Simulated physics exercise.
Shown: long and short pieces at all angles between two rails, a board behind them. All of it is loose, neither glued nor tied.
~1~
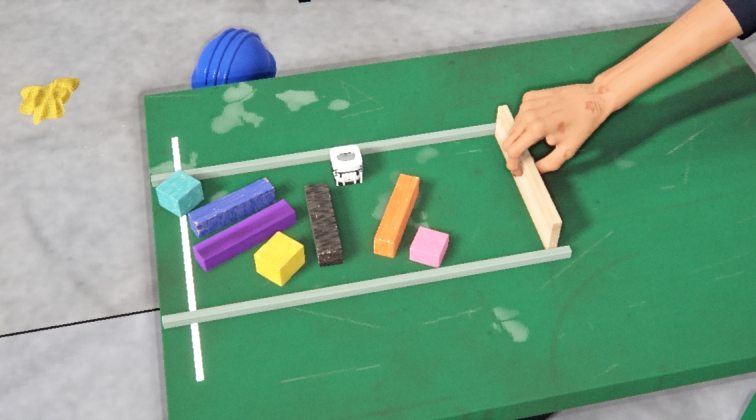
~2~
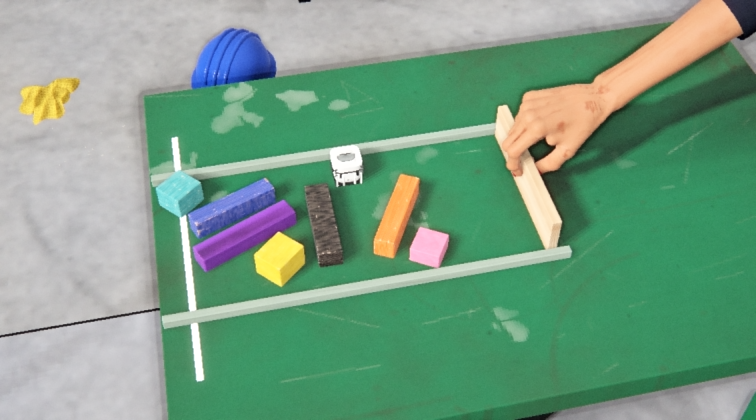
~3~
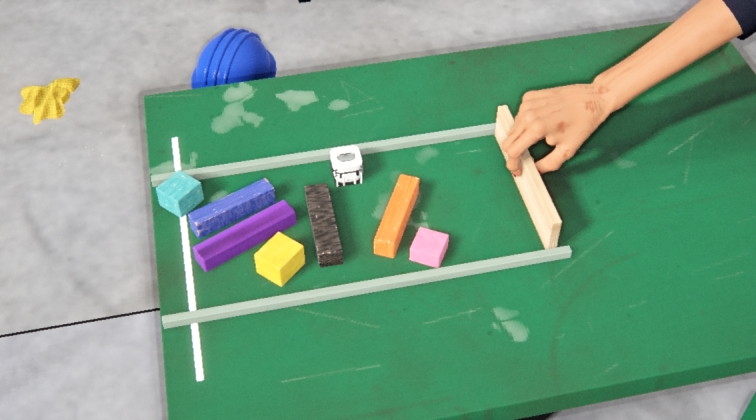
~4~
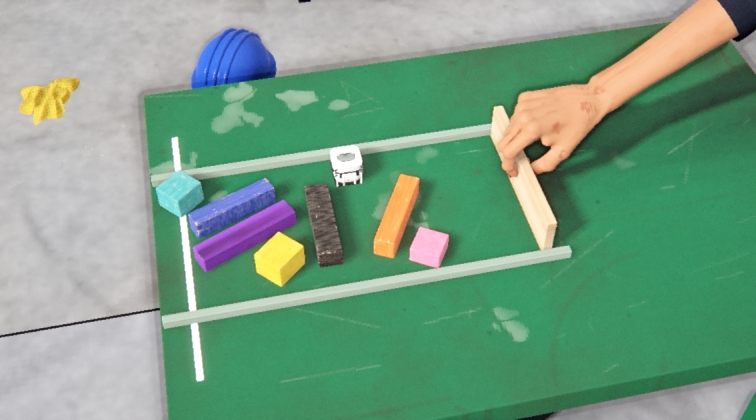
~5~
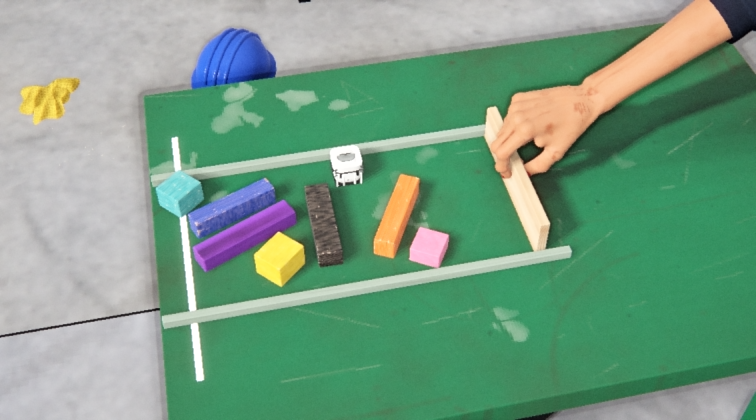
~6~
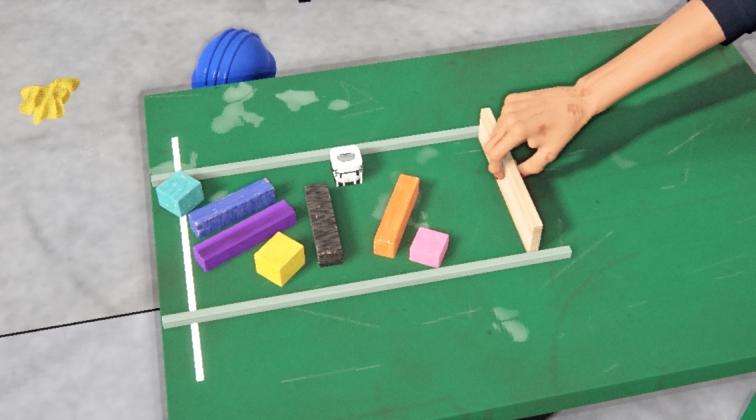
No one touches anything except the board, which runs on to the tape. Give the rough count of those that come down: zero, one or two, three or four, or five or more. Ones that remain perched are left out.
Falls: More than four.
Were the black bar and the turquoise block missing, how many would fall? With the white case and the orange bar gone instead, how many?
First 3, then 4.
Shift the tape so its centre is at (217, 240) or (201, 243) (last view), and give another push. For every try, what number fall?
Down on the floor: 4 and 4.
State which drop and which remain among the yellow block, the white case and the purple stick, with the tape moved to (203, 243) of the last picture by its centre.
Here the yellow block drops down while the white case remains in place and the purple stick drops down.
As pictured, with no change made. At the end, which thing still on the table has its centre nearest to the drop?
The one in question is the orange bar.
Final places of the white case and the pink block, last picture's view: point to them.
They end up close to (165, 193) and (170, 296).
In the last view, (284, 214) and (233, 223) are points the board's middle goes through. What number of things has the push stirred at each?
At the first spot 7, then 8.
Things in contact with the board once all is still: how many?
The count in contact is 3.
Early on, none off yet; turquoise block at rest near (180, 194); blue bar at rest near (233, 208); purple stick at rest near (246, 235).
Finally, the number that fall off is five or more; lost, black bar, yellow block, purple stick, blue bar and turquoise block.
